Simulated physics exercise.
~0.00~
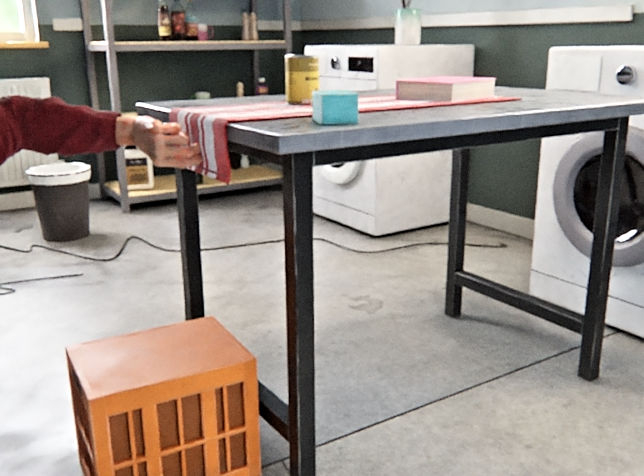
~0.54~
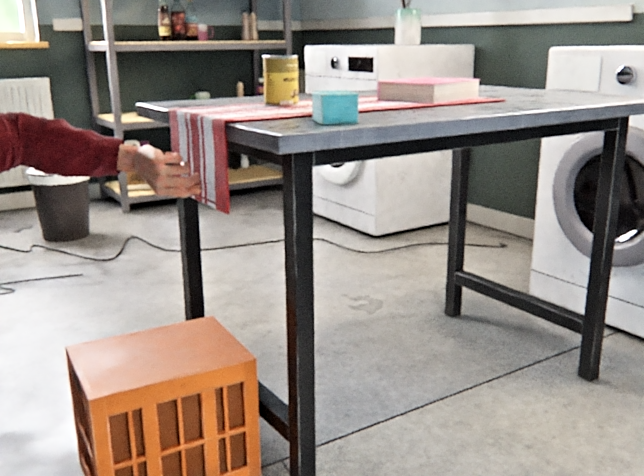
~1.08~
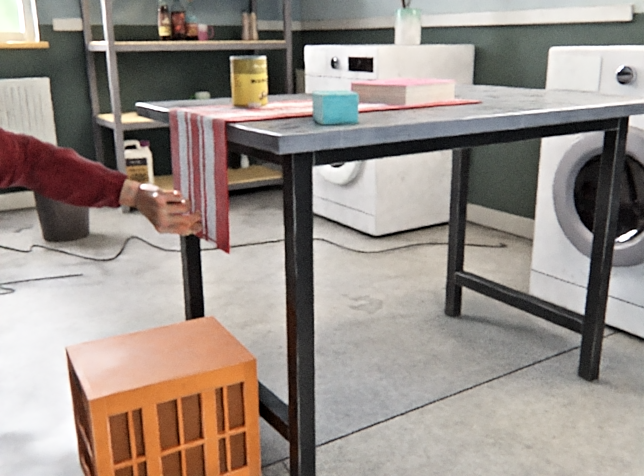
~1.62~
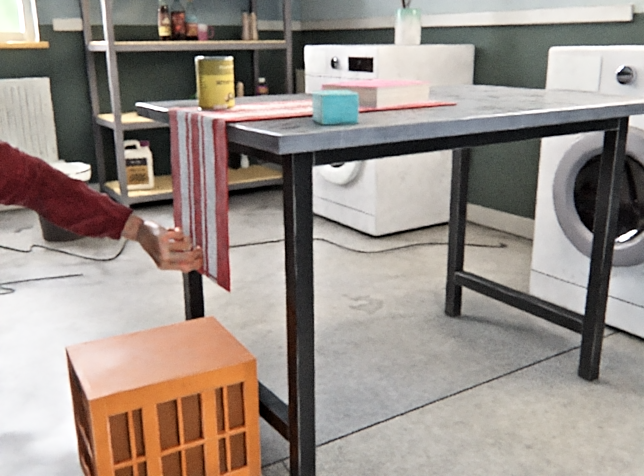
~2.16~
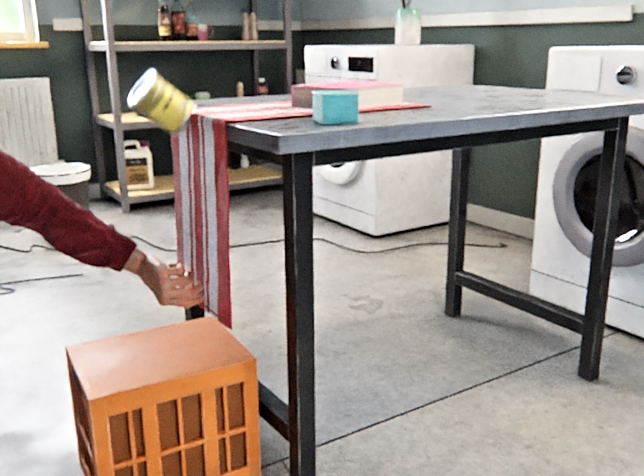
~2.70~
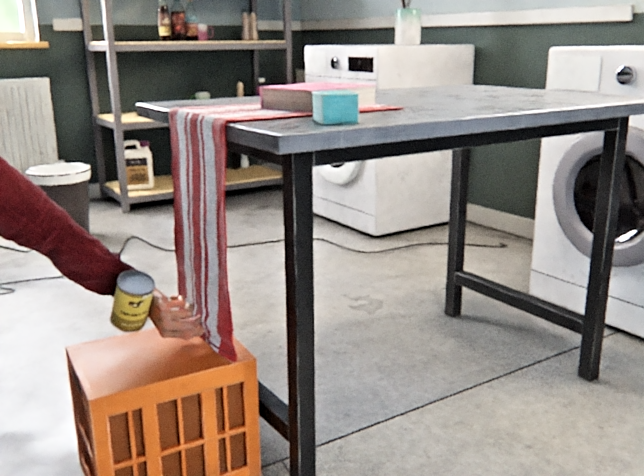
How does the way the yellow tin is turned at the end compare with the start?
At the start the yellow tin stands upright on the towel, and at the end it is upside down, below the tabletop near the hand.
An arm in a dark red sleeve reaches in from the left toward a grey table in a laundry room, seen from slightly above, with white washing machines behind and an orange crate on the floor. A yellow tin and a pink book rest on a red striped towel, with a turquoise block near the front edge. The hand pulls the towel down over the left end, and the tin and book slide left with it. The tin tips over the edge and drops beside the hand. Finally, the hem reaches the crate, while the book and block remain on the table.
